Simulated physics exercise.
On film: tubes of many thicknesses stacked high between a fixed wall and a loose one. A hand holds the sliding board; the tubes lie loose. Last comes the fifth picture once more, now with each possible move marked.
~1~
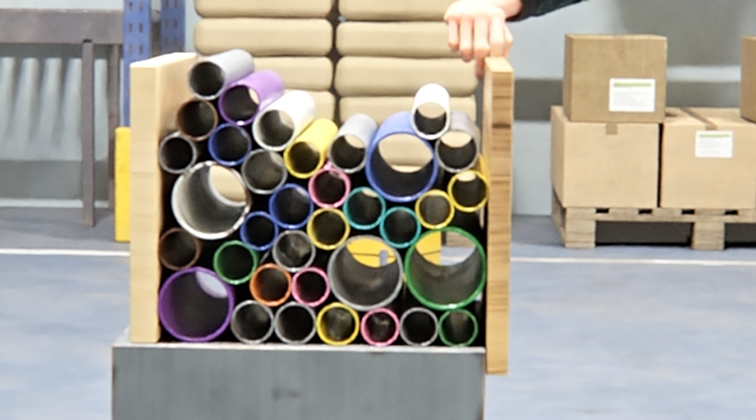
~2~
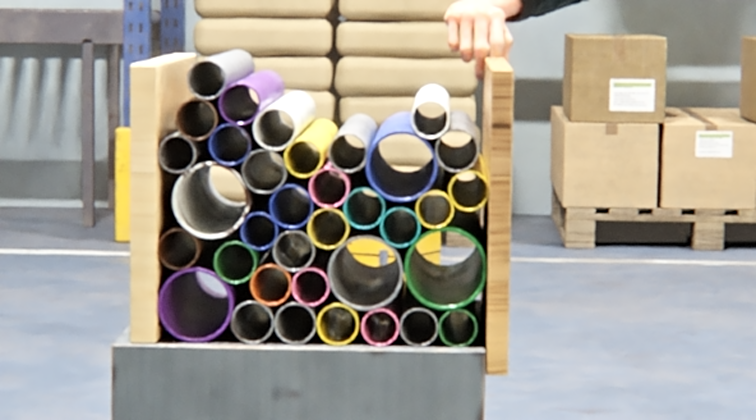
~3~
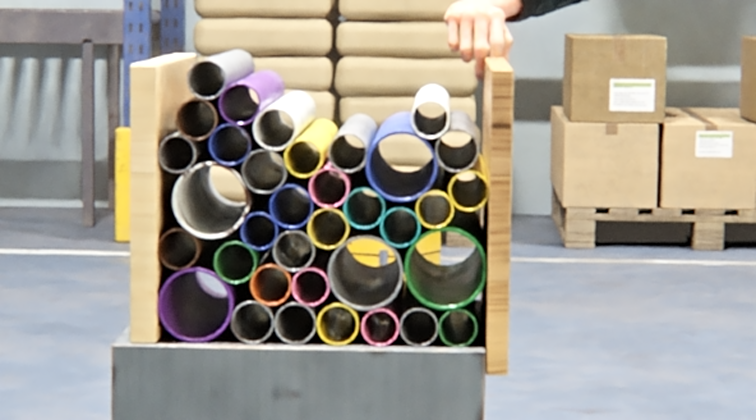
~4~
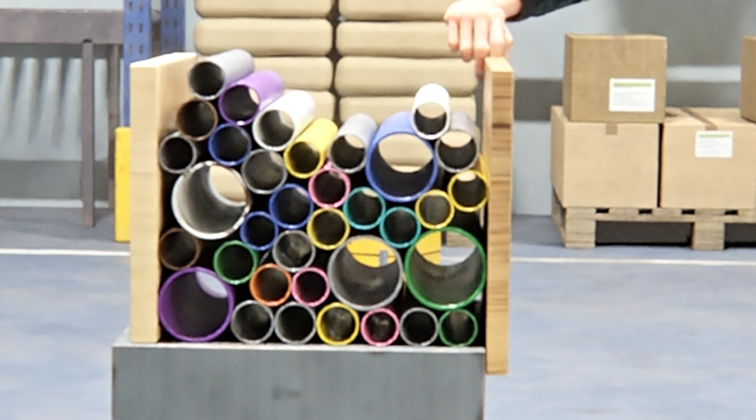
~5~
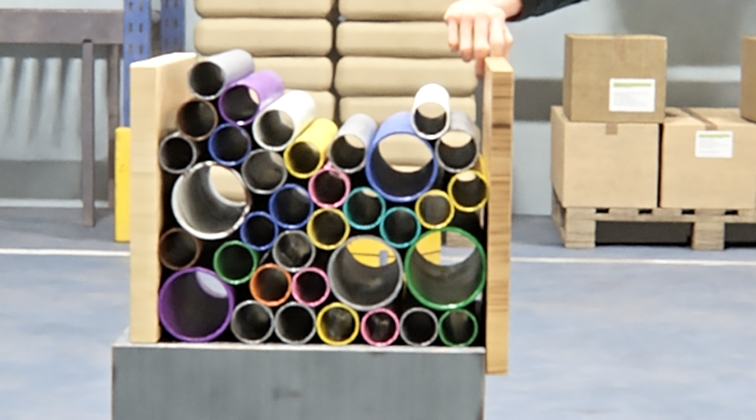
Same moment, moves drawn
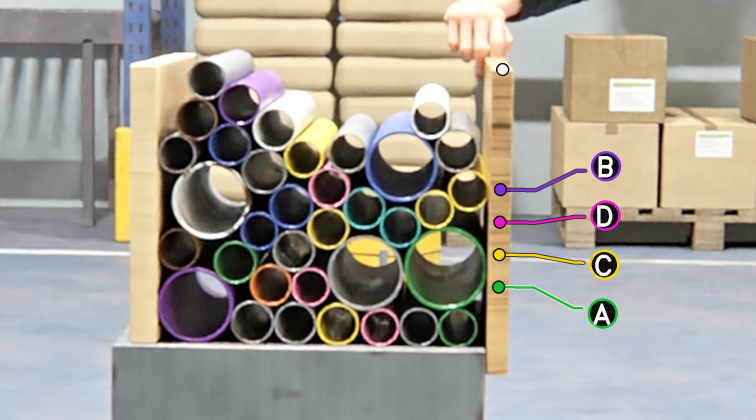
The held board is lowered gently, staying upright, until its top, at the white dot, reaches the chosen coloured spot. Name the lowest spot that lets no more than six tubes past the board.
The lowest mark that will do is A.
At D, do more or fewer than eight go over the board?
Fewer than eight.
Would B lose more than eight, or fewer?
Fewer than eight.
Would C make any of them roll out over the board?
Yes.
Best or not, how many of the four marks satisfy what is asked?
Four of the four.
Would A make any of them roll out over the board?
Yes, at A.
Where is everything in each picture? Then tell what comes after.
Side board (495, 201); a purple tube (195, 305); a grey tube (419, 327), in the first frame.
A grey tube (419, 327); an orange tube (271, 285), in the second frame.
A yellow tube (328, 228); a turquoise tube (364, 209), in the third frame.
A grey tube (176, 154); a grey tube (207, 80), in the fourth frame.
Side board (495, 201); a purple tube (195, 305); a grey tube (419, 327), in the fifth frame.
On the marked copy, A at (499, 287); B at (501, 190); C at (500, 254); D at (500, 222); the white dot at (503, 70).
Following A. Soon after the start, top of the board (489, 164).
Later, top of the board (488, 272).
In the end, top of the board (487, 286), six out over the board.
As for the rest, B none out over the board; C six out over the board; D one out over the board.
